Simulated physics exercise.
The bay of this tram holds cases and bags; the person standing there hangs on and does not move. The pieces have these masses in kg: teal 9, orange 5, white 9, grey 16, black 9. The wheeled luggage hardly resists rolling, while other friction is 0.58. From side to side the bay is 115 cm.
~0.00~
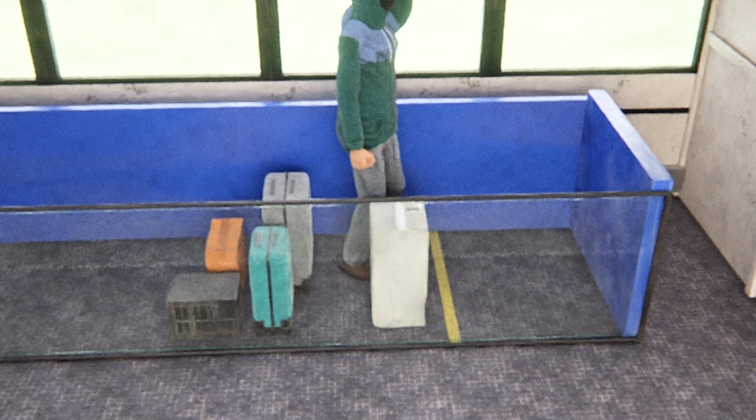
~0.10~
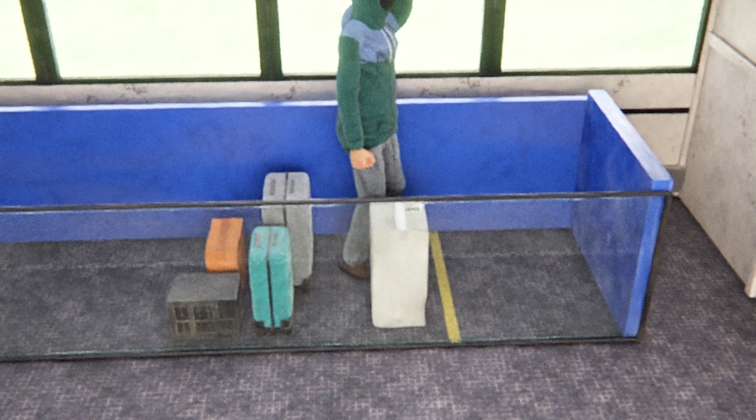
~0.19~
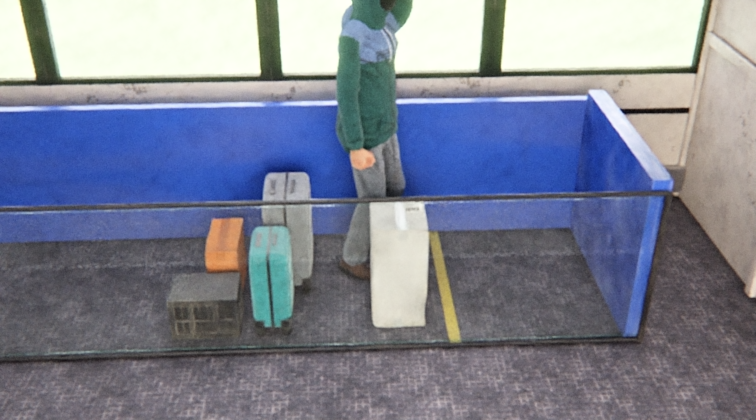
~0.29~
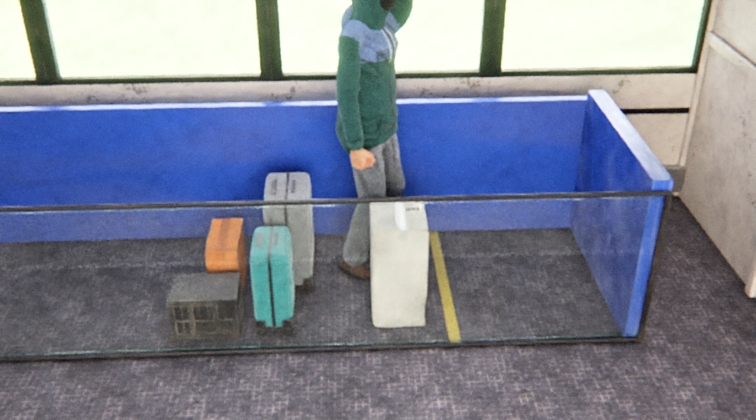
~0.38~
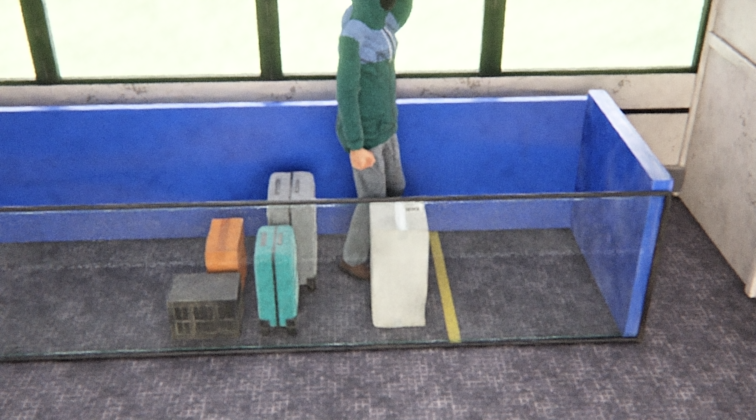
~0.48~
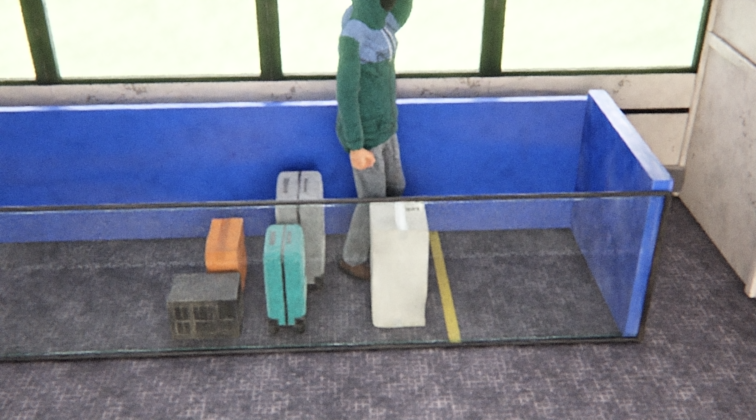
At the start, a grey case, a teal case, an orange case, a dark crate and a tall white bag stand still beside a person in a green top. Then the grey and teal cases roll slightly to the right, while the crate, orange case, white bag and person stay put.
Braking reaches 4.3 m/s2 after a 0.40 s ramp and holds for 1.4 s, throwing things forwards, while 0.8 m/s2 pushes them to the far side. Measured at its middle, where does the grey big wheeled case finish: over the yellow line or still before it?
Its middle finishes still before the yellow line.
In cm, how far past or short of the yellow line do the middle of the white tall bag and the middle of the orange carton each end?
White tall bag 70 past, orange carton 130 short.
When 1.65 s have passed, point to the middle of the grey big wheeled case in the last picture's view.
Near (335, 205).
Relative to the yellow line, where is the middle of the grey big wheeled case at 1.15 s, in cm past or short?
About 65 cm short of it.
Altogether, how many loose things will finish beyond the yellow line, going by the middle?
Count: 2.
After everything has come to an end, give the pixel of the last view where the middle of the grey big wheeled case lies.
(335, 205).
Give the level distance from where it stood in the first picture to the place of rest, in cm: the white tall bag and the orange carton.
For the white tall bag it is 100, for the orange carton it is 0.
After 0.75 s the grey big wheeled case is 69 cm short of the yellow line, tilted 0°, near (325, 225) in the last picture's view.
After 1.15 s the grey big wheeled case is 64 cm short of the yellow line, tilted 0°, near (334, 212) in the last picture's view.
After 1.65 s the grey big wheeled case is 63 cm short of the yellow line, tilted 0°, near (335, 205) in the last picture's view.
At rest, 2.5 s, teal small wheeled case crosses the yellow line; orange carton stops short of the yellow line; white tall bag crosses the yellow line; grey big wheeled case stops short of the yellow line; black crate stops short of the yellow line.
